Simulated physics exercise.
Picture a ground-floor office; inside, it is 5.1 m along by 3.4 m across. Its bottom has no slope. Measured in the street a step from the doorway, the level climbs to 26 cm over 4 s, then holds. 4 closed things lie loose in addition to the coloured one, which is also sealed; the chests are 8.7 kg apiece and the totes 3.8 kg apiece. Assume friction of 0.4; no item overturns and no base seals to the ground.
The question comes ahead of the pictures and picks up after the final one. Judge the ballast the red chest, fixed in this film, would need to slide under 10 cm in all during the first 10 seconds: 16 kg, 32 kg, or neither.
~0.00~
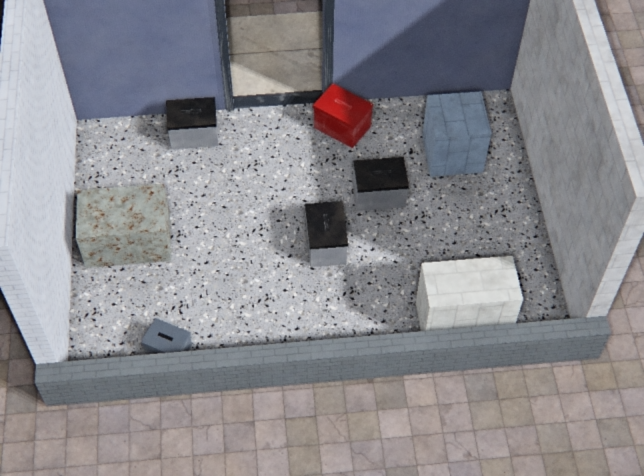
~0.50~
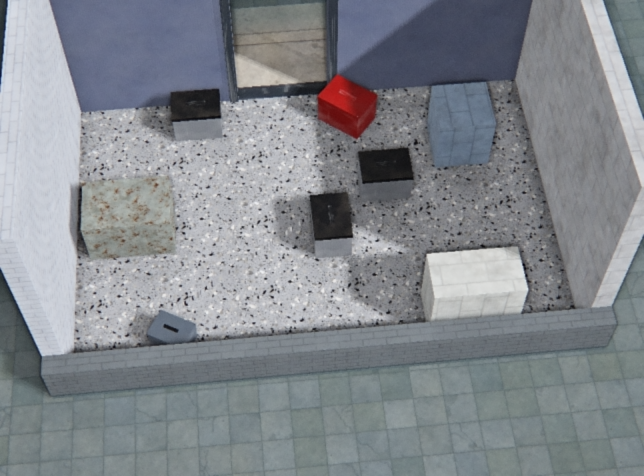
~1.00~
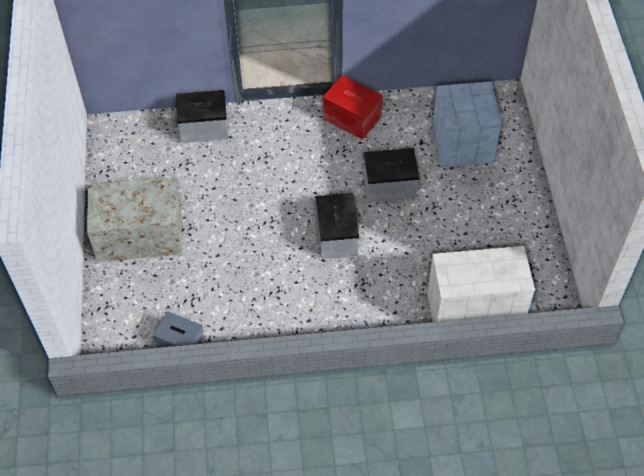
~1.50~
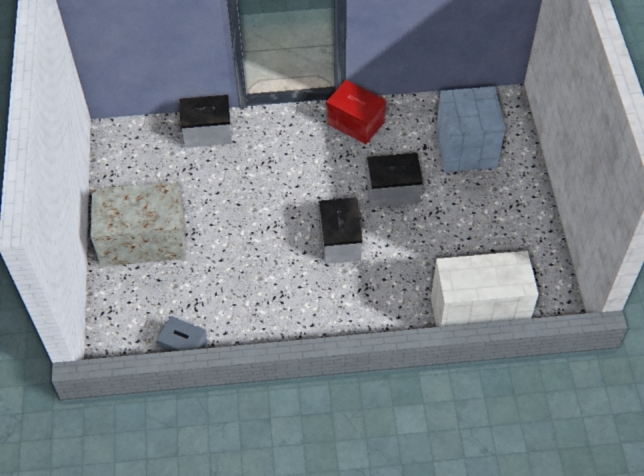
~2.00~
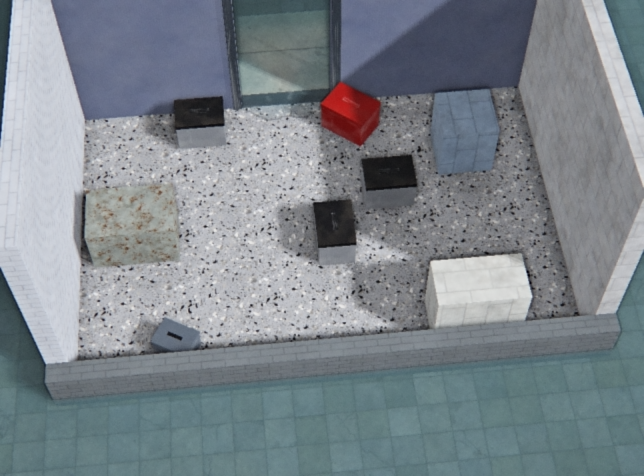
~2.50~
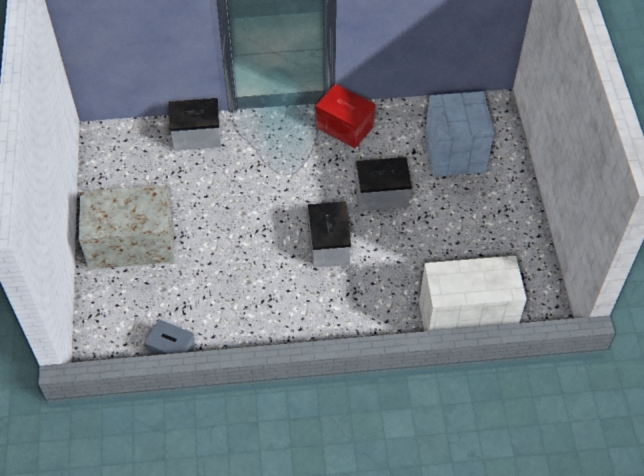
Judgement: 32 kg is required.
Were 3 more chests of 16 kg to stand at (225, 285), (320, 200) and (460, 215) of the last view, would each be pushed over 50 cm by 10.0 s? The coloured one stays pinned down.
Answer by position: Outside the range; outside the range; inside the range.
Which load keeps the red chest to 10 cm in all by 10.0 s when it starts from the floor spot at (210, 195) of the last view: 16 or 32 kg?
Result: Heavy passes, light fails.
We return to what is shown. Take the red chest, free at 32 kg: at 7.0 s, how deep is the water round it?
5 cm, roughly.
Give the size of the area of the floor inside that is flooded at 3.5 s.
That flooded area is roughly 3.5 m2.
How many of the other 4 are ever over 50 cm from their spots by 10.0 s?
The total is 2.
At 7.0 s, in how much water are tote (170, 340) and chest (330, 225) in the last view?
Close to 7 and 13 centimetres.
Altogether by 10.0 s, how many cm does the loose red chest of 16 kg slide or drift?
Total path: Approx. 20 cm.
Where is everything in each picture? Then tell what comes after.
The first picture shows the red chest at (343, 105) rests on the ground; 0.0 m2 under water; 0 of 5 have shifted.
The second picture shows the red chest at (347, 96), on the bottom; water covers 0.0 m2; 0 of 5 have shifted.
The third picture shows the red chest at (353, 96) rests on the ground; water covers 0.0 m2; 0 of 5 have shifted.
The fourth picture shows the red chest at (356, 101), on the bottom; water covers 0.0 m2; 0 of 5 have shifted.
The fifth picture shows the red chest at (351, 103) rests on the ground; 0.1 m2 under water; 0 of 5 have shifted.
The sixth picture shows the red chest at (346, 105), on the bottom; 0.7 m2 under water; 0 of 5 have shifted.
After 3.5 s the red chest would be 1 cm from its start with 16 kg and 0 cm from its start with 32 kg; 3 cm of water round it then.
After 4.5 s the red chest would be 16 cm from its start with 16 kg and 0 cm from its start with 32 kg; 4 cm of water round it then.
After 7.0 s the red chest would be 23 cm from its start with 16 kg and 0 cm from its start with 32 kg; 5 cm of water round it then.
After 10.0 s the red chest would be 23 cm from its start with 16 kg and 0 cm from its start with 32 kg; 5 cm of water round it then.
